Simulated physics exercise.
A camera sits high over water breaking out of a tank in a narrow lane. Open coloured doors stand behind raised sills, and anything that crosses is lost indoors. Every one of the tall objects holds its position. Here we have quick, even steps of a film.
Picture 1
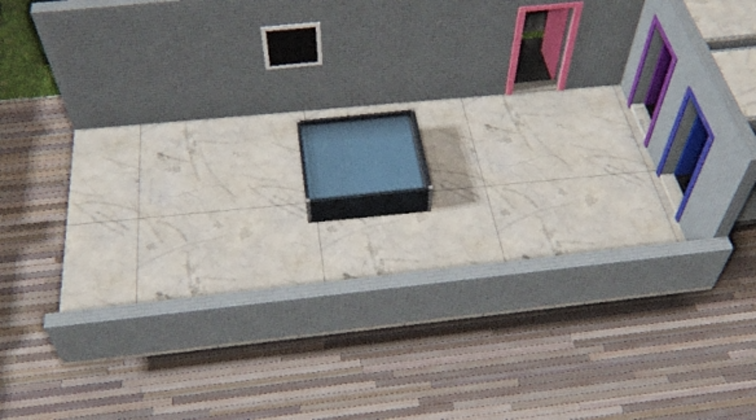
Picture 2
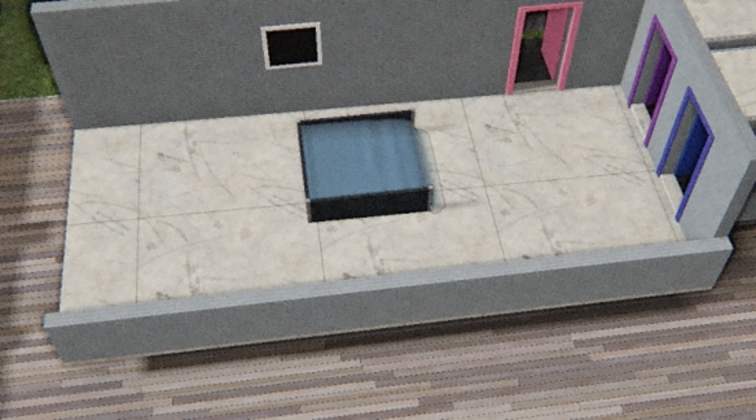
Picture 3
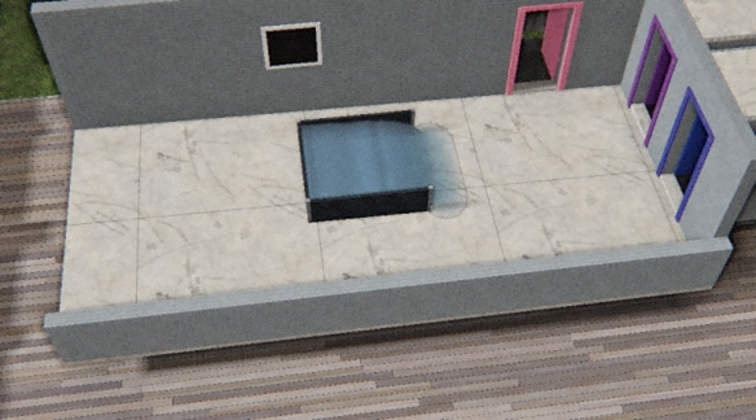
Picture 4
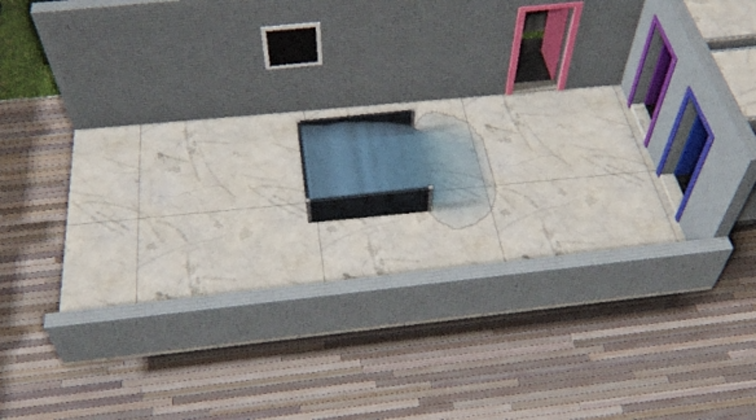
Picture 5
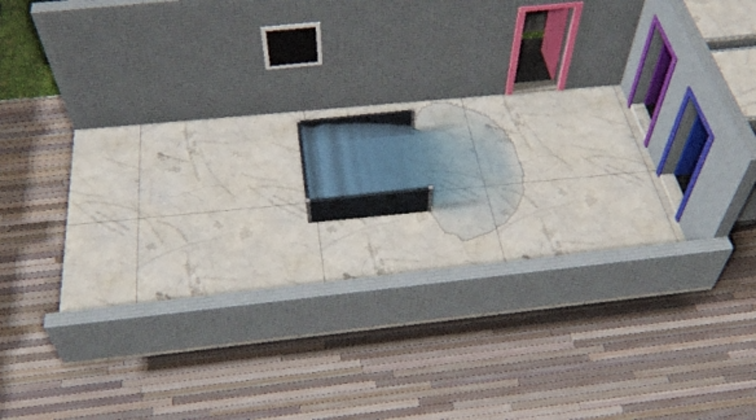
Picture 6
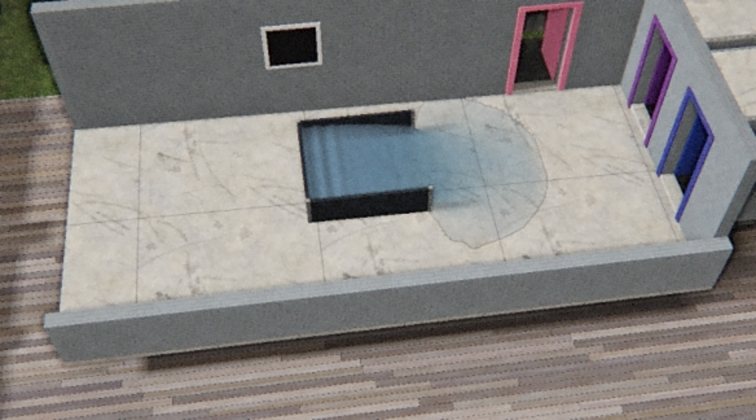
Water in a dark open tank pours out its right side and spreads rightward across the pale floor.
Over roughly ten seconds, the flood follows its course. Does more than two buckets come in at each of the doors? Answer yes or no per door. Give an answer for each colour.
The pink door yes, the purple door yes, the blue door yes.
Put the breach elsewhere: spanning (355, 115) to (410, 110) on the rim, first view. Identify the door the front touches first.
It is the door marked pink.
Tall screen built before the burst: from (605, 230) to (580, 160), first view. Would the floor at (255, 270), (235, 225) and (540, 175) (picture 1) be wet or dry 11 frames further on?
Untouched, untouched, soaked.
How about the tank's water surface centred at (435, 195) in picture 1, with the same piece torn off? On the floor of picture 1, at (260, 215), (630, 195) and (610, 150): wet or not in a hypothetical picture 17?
One after the other: Dry, awash, covered.
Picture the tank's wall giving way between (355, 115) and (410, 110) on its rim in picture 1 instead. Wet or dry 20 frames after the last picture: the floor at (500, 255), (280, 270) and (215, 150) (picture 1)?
Point by point: Unwetted; unwetted; soaked.
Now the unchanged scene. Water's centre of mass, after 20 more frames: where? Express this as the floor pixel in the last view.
Around pixel (545, 168) of the last picture.
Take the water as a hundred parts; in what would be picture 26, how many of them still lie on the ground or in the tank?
Roughly 88 per cent.
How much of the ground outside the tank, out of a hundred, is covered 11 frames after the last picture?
Around 40 percent.
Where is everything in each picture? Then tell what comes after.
In the first picture, still water in the open tank at (363, 157).
In the second picture, the front is at (420, 133), out from the gap at (419, 163).
In the third picture, water pours out at (419, 164) and has run to (452, 213).
In the fourth picture, water pours out at (419, 165) and has run to (452, 120).
In the fifth picture, the front is at (502, 135), out from the gap at (419, 165).
In the sixth picture, the front is at (524, 133), out from the gap at (419, 165).
A moment on, water covers 30 % of the floor; the pink door wet at the sill, nothing in, the purple door not reached, the blue door not reached.
Next, water covers 40 % of the floor; the pink door under two buckets in, the purple door under two buckets in, the blue door under two buckets in.
Then, water covers 40 % of the floor; the pink door under two buckets in, the purple door far over two buckets in, the blue door far over two buckets in.
Later, water covers 40 % of the floor; the pink door over two buckets in, the purple door far over two buckets in, the blue door far over two buckets in.
In the end, water covers 55 % of the floor; the pink door over two buckets in, the purple door far over two buckets in, the blue door far over two buckets in.
